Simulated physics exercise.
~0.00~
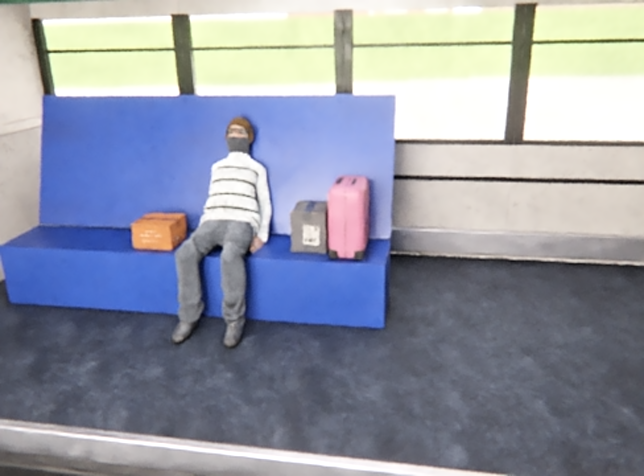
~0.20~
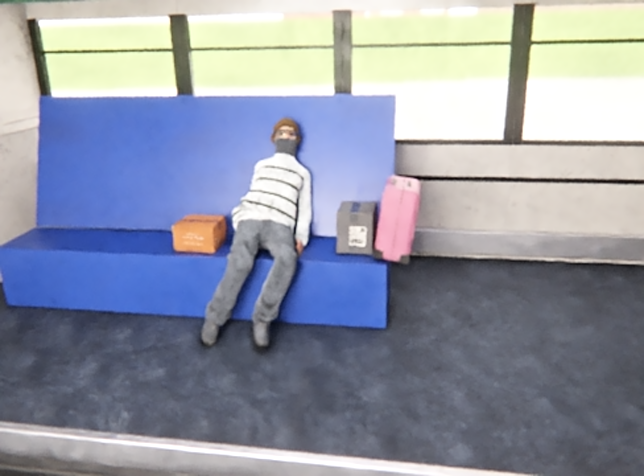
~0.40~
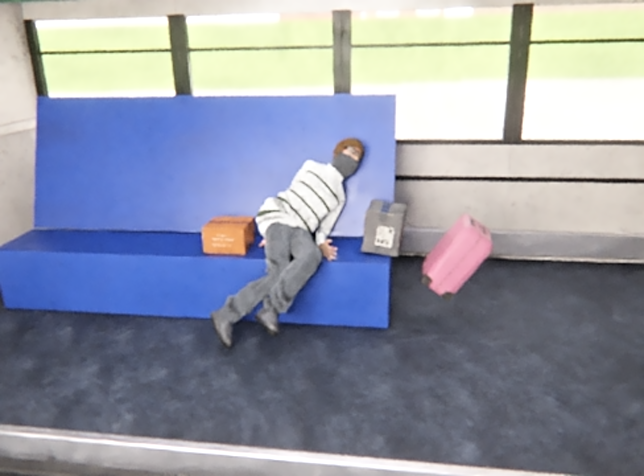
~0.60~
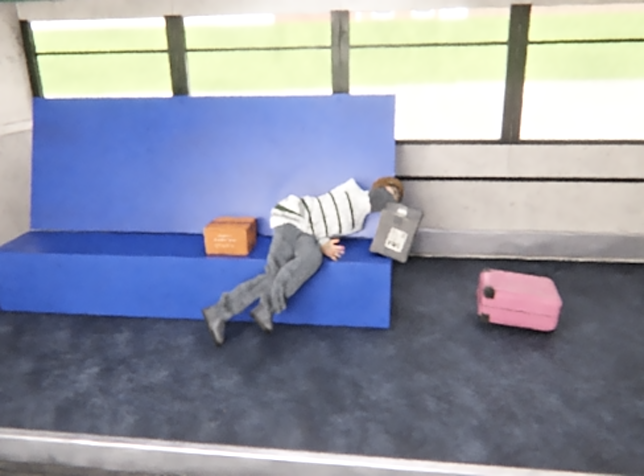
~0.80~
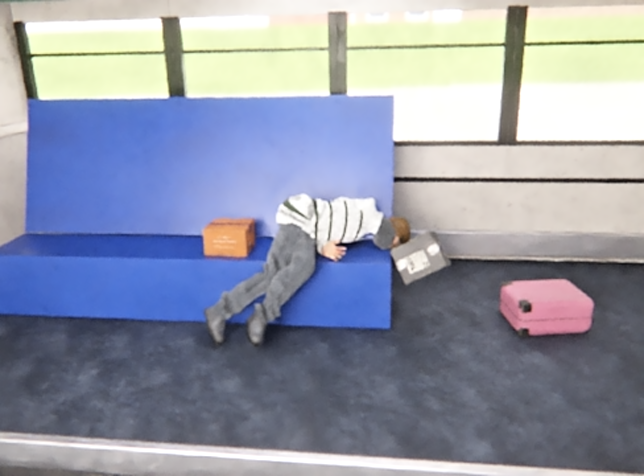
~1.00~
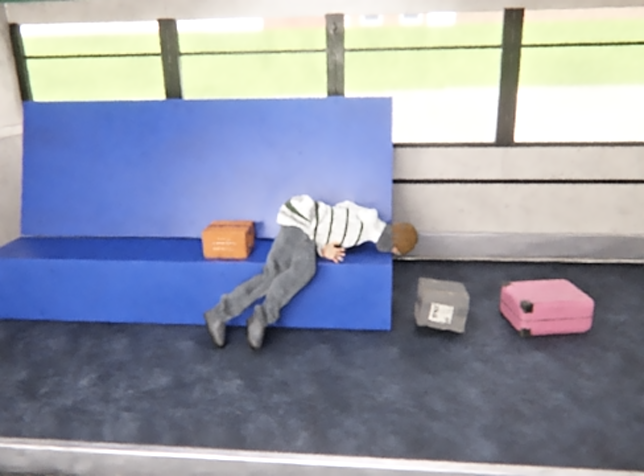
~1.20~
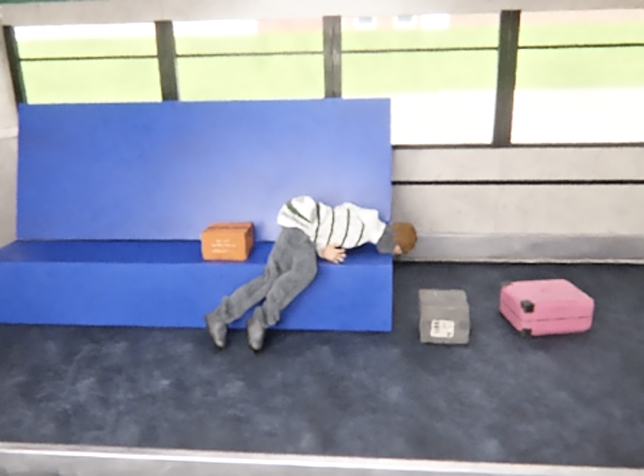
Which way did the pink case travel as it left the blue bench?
The pink case moved to the right, going off the end of the bench and landing on the floor.
